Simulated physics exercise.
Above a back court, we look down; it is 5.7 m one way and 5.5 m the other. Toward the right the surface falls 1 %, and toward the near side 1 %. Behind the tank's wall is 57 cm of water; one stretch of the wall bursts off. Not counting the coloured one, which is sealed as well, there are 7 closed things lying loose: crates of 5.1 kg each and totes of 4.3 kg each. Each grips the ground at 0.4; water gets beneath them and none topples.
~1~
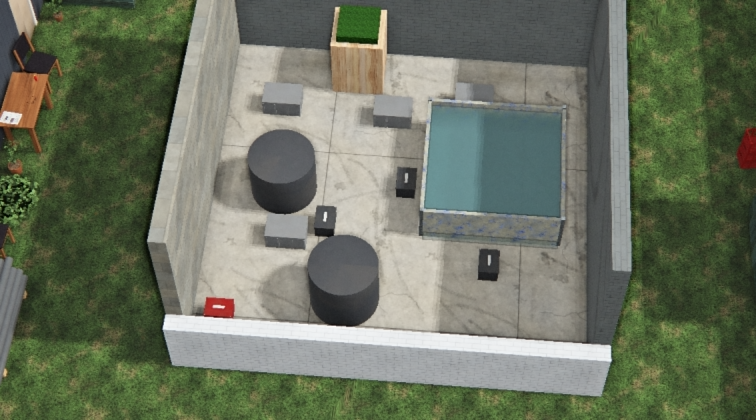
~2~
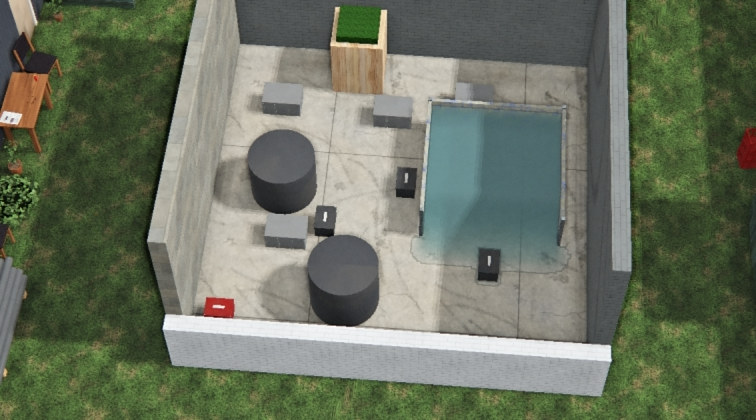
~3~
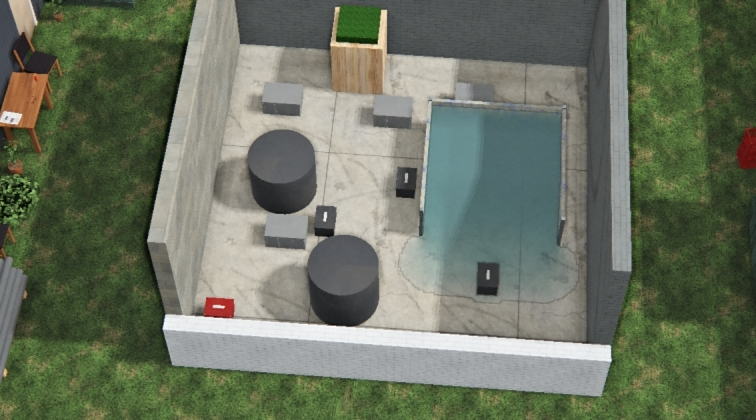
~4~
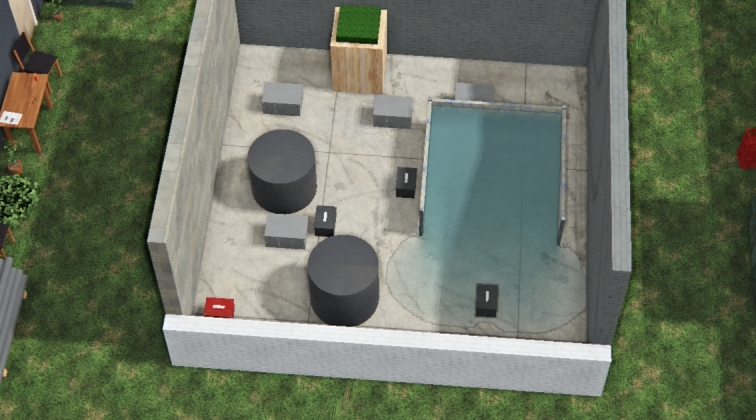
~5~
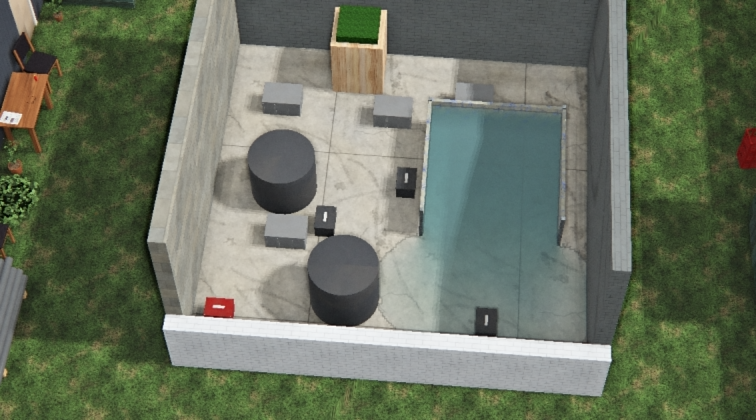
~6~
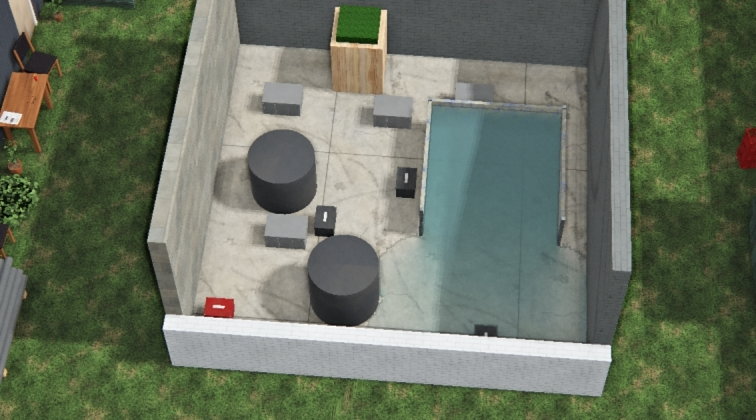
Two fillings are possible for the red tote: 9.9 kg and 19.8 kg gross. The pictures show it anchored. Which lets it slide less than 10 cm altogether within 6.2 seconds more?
Verdict: Neither weight holds it.
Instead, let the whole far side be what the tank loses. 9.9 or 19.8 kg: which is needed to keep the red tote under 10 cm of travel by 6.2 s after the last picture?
In that case only the higher weight holds it.
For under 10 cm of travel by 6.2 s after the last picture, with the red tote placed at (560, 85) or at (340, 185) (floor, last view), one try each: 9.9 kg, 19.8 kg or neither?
In turn: Both fail; both fail.
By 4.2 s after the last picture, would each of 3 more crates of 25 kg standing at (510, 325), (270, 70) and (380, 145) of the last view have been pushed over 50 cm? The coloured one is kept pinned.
First one went beyond, second stayed within, third stayed within.
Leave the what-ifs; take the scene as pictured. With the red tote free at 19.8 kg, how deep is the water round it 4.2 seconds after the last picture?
Something like 8 centimetres.
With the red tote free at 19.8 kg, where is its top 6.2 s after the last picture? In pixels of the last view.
(246, 215).
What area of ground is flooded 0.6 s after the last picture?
About 10.5 m2 is covered.
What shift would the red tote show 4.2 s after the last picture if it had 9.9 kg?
I'd put it at roughly 200 cm.
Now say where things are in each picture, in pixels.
The first picture shows the red tote at (219, 307) rests on the ground; water covers 4.1 m2; 0 of 8 have shifted.
The second picture shows the red tote at (219, 307), on the bottom; 5.0 m2 under water; 0 of 8 have shifted.
The third picture shows the red tote at (219, 307) rests on the ground; water covers 6.3 m2; 1 of 8 have shifted.
The fourth picture shows the red tote at (219, 307) rests on the ground; water covers 7.9 m2; 1 of 8 have shifted.
The fifth picture shows the red tote at (219, 307) rests on the ground; 9.4 m2 under water; 1 of 8 have shifted.
The sixth picture shows the red tote at (219, 307) rests on the ground; water covers 10.0 m2; 1 of 8 have shifted.
Then, 0.6 s after the last picture the red tote would be 0 cm from its start with 9.9 kg and 0 cm from its start with 19.8 kg; 0 cm of water round it then.
Then, 2.3 s after the last picture the red tote would be 72 cm from its start with 9.9 kg and 28 cm from its start with 19.8 kg; 15 cm of water round it then.
Then, 4.2 s after the last picture the red tote would be 180 cm from its start with 9.9 kg and 159 cm from its start with 19.8 kg; 8 cm of water round it then.
Then, 6.2 s after the last picture the red tote would be 277 cm from its start with 9.9 kg and 159 cm from its start with 19.8 kg; 7 cm of water round it then.
